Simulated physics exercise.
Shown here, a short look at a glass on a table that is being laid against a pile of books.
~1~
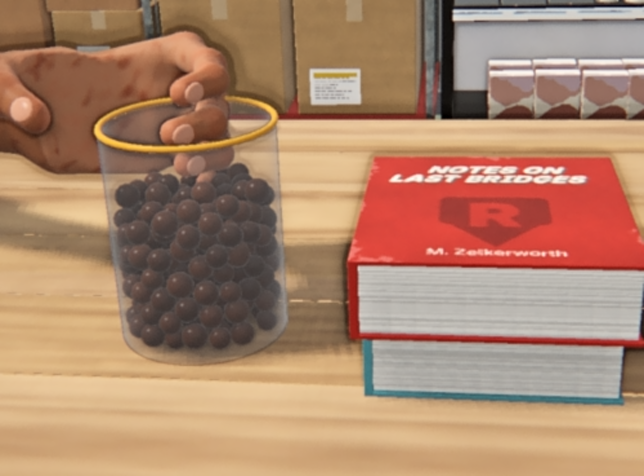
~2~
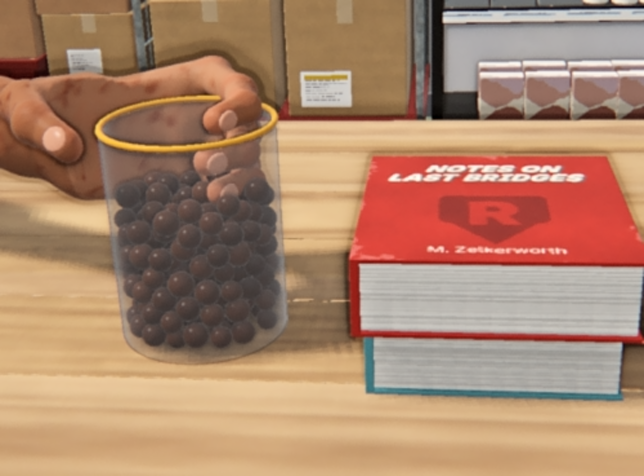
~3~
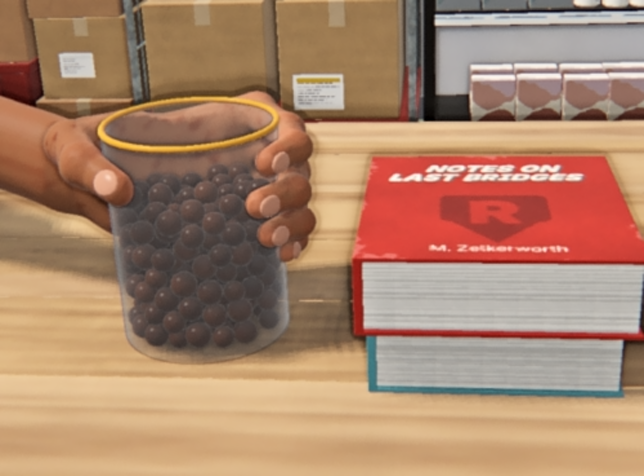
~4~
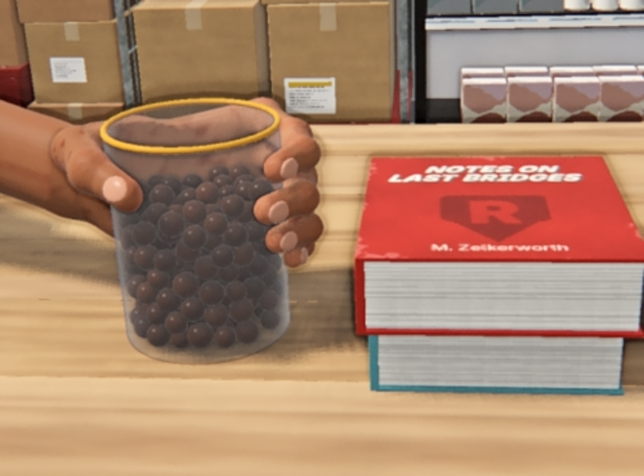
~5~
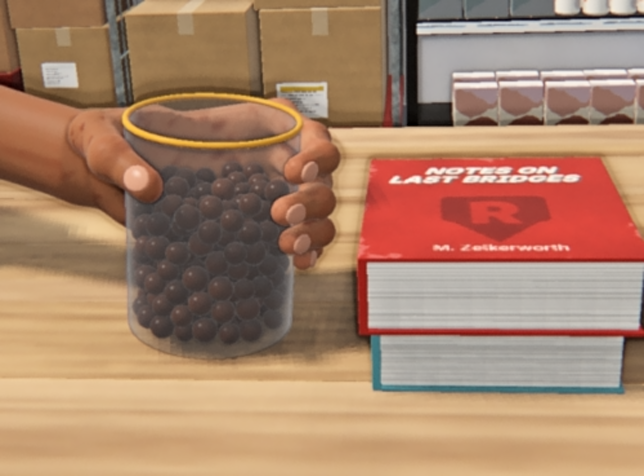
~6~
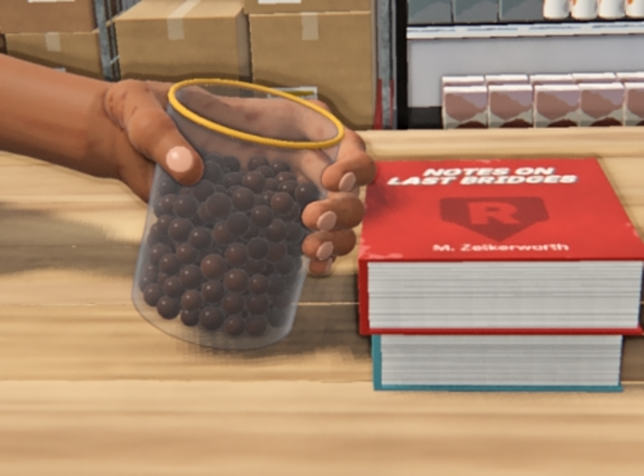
A hand reached around a clear, yellow-rimmed glass of dark brown balls on a wooden table, gripped it, then shifted it slightly right and tilted it toward two stacked books, the top one red.
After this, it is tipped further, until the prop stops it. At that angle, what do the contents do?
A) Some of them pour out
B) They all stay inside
Answer: B.
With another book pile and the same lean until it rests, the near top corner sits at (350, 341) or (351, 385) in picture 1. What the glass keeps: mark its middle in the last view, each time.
Final centres, last view - around (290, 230) first, around (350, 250) second.
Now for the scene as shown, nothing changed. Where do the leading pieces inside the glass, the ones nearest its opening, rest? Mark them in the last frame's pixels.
(313, 187).
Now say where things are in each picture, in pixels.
The first frame shows glass near (197, 226), three quarters full of chocolate balls; book pile near (493, 240), reaching most of the way up the glass.
The second frame shows glass near (197, 226), upright; rim near (273, 122); top of the contents near (212, 210).
The third frame shows glass near (199, 227), upright; rim near (275, 123); book pile near (492, 237).
The fourth frame shows glass near (200, 227), upright; rim near (276, 124); top of the contents near (215, 211).
The fifth frame shows glass near (212, 222), leaning 5°; rim near (299, 126); book pile near (492, 237).
The sixth frame shows glass near (235, 213), leaning 16°; rim near (341, 134); book pile near (490, 238), reaching most of the way up the glass.
Then, 0.14 s on from there, the glass leans 26°; everything is still inside.
Then, 0.30 s on from there, the glass rests on the book pile at 29°; everything is still inside.
In the end, the glass rests on the book pile at 29°; everything is still inside.
